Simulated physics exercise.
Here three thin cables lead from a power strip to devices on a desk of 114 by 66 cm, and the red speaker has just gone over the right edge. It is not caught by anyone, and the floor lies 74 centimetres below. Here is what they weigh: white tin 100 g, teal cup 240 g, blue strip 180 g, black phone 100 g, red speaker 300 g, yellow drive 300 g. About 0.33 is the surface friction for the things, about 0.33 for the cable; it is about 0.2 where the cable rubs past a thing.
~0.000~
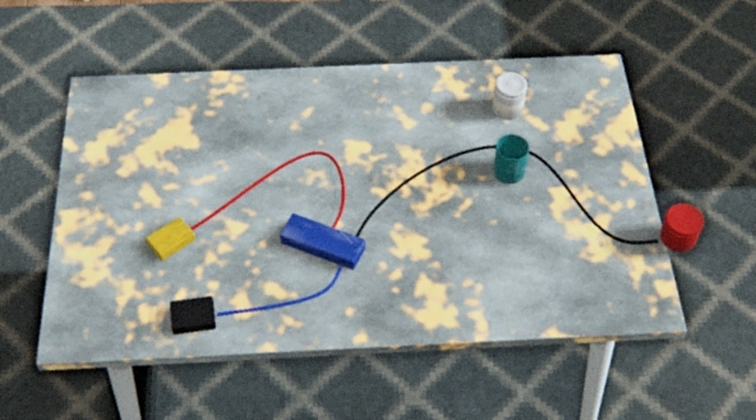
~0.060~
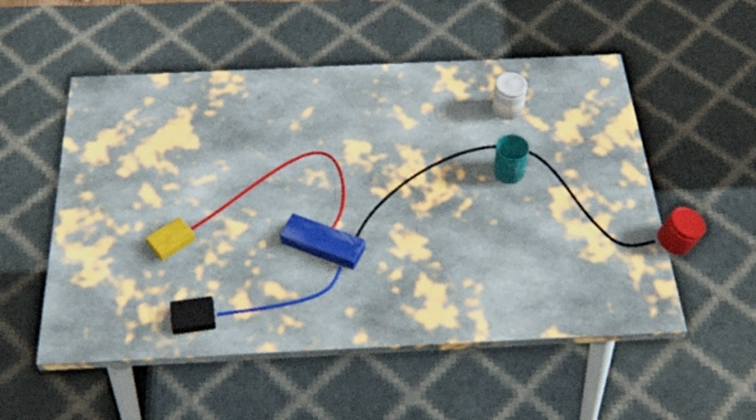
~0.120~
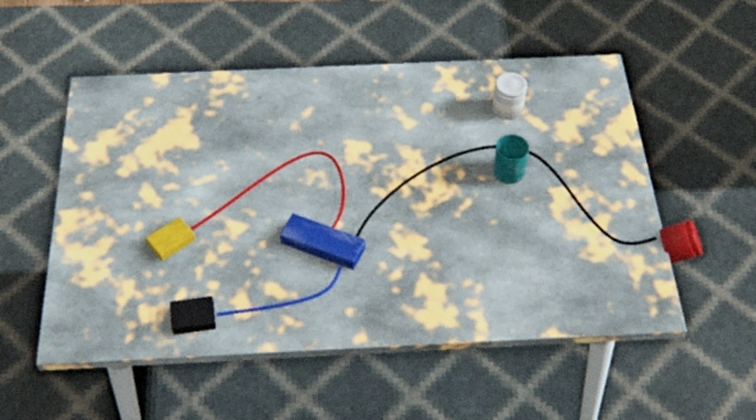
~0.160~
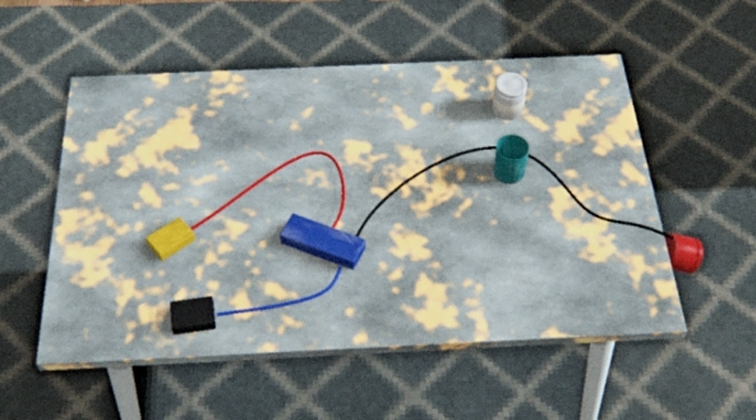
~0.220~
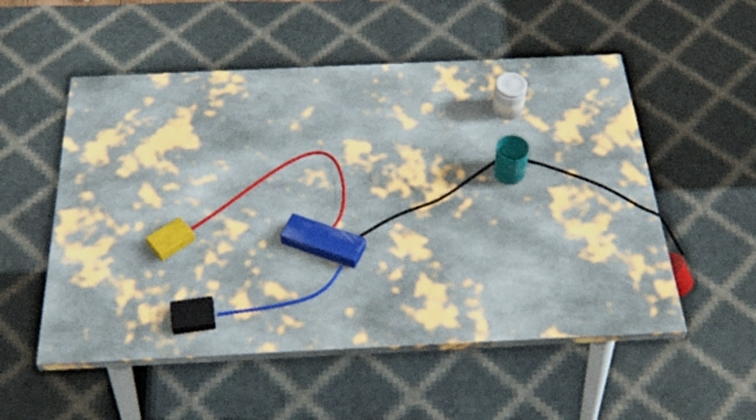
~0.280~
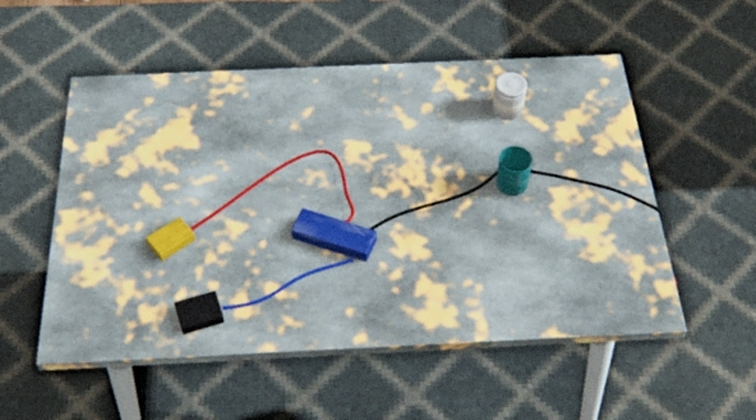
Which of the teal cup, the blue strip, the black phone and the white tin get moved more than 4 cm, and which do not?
Outcome: The teal cup does, the blue strip does, the black phone does, the white tin does not.
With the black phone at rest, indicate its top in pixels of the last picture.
(397, 243).
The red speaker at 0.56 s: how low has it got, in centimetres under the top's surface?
I'd say close to 40 centimetres below.
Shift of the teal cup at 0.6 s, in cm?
About 16 cm.
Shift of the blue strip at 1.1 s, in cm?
Around 36 cm.
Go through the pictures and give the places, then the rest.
In the first picture, teal cup (513, 147); blue strip (323, 237); black phone (192, 312); white tin (511, 83); black cable runs through (370, 215) (428, 168) (562, 181) (615, 238).
In the second picture, red speaker (685, 222); black cable runs through (370, 215) (613, 240).
In the third picture, red speaker (681, 242); black cable runs through (370, 215) (614, 239).
In the fourth picture, red speaker (679, 253); black cable runs through (370, 215) (632, 224).
In the fifth picture, red speaker (672, 276); black cable runs through (384, 222) (666, 224).
In the sixth picture, teal cup (516, 159); blue strip (334, 230); black phone (198, 309); white tin (511, 84); black cable runs through (394, 217) (472, 191) (543, 173) (617, 191).
At 0.6 s, the strip's end of the black cable at (452, 218); blue strip 20 cm off its start, teal cup 16 cm off its start, black phone 16 cm off its start.
At 0.8 s, the strip's end of the black cable at (504, 196); black phone 35 cm off its start, blue strip 31 cm off its start, teal cup 16 cm off its start.
At 1.1 s, the strip's end of the black cable at (534, 195); black phone 38 cm off its start at (390, 243), blue strip 36 cm off its start at (511, 201), teal cup 16 cm off its start at (534, 217).
At 1.4 s, the strip's end of the black cable at (549, 195); black phone 39 cm off its start, blue strip 38 cm off its start, teal cup 16 cm off its start.
At 2.6 s, the strip's end of the black cable at (552, 196); black phone 39 cm off its start at (397, 243), blue strip 39 cm off its start at (527, 199), teal cup 16 cm off its start at (534, 217), white tin 0 cm off its start at (511, 84).
